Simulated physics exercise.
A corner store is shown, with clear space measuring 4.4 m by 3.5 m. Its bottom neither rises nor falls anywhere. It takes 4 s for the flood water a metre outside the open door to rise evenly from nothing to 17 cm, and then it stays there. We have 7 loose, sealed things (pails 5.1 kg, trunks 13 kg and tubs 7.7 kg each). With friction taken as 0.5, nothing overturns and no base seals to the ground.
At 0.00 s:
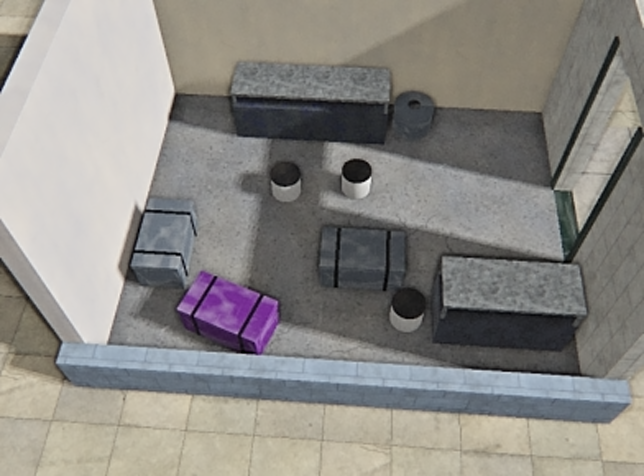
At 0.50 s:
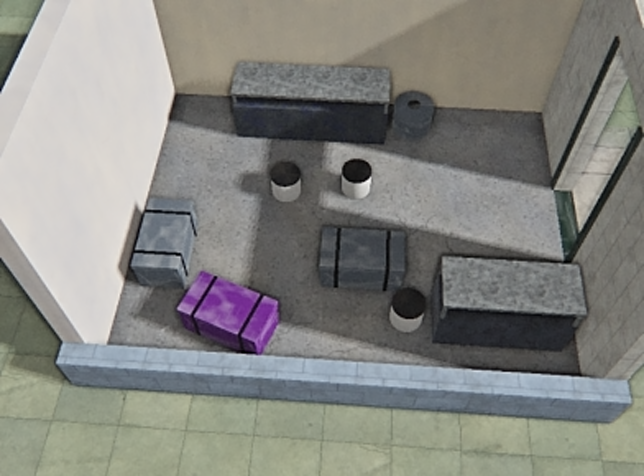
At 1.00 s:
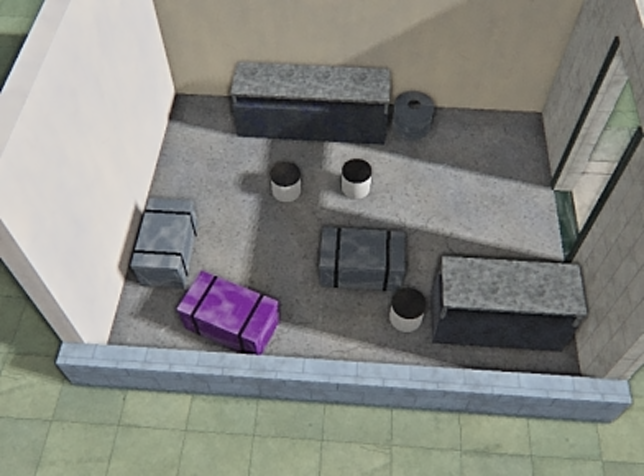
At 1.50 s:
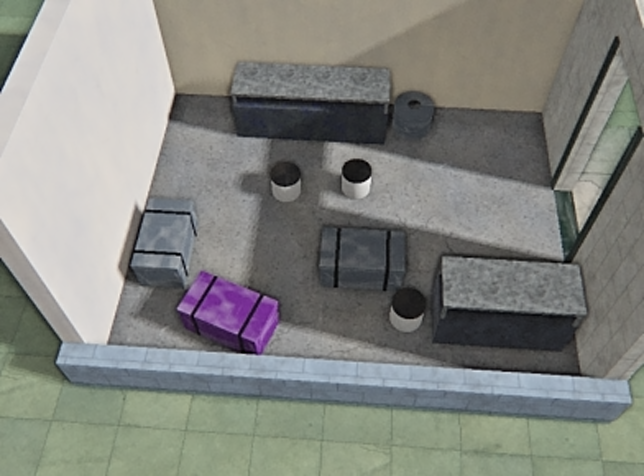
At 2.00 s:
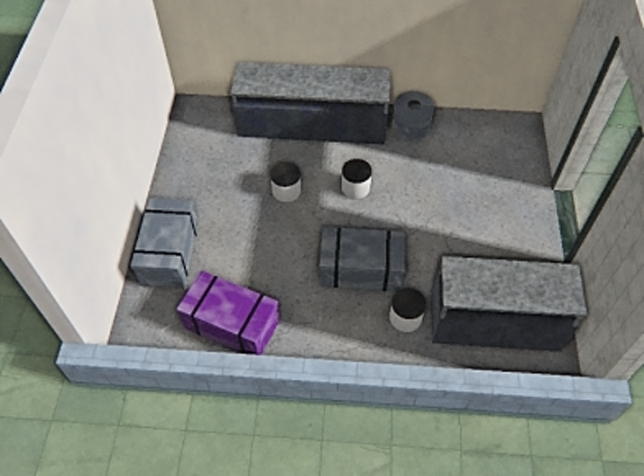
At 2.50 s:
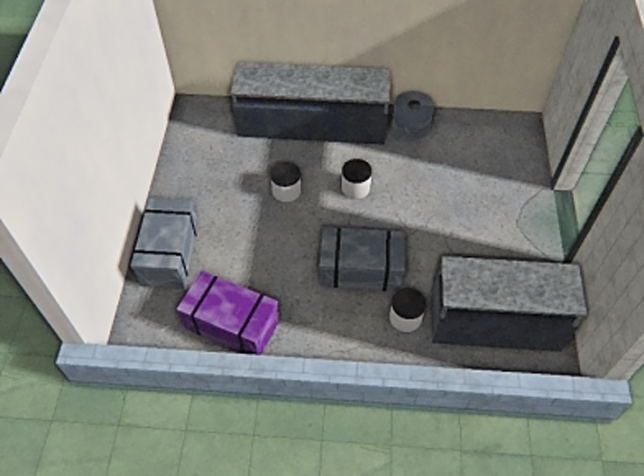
A small store room with a low blue front wall is seen from high above by a still camera. A purple trunk lies front left, with grey trunks at left and centre, three pale, dark-topped tubs between long grey counters at back and right, and a dark round object behind. Greenish water covers the tan paving outside and deepens in colour, then a small patch spreads in through the right-hand doorway, while everything inside stays put.
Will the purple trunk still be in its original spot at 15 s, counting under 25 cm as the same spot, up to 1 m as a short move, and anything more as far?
Watching it, I'd expect a big movement overall.
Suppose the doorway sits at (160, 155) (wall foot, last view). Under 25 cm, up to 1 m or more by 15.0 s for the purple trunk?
Result for the purple trunk - displaced slightly.
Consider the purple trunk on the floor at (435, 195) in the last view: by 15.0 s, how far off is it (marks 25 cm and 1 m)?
So it journeys a long way.
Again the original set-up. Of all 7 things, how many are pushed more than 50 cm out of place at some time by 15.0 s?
The total is 6.
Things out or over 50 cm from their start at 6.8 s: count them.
0 in all.
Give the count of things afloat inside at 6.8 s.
At that moment 1.
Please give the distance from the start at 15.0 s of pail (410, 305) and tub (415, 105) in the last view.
They've ended up 5 cm and 120 cm away, in that order.
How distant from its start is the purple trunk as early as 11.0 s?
Shift: About 40 cm.
After 3.5 s the purple trunk is near (227, 305), 0.0 m from its start, aground; 0 afloat.
After 6.8 s the purple trunk is near (227, 305), 0.0 m from its start, aground; 1 afloat.
After 11.0 s the purple trunk is near (186, 326), 0.4 m from its start, afloat; 5 afloat.
After 15.0 s the purple trunk is near (369, 338), 1.3 m from its start, afloat; 7 afloat.
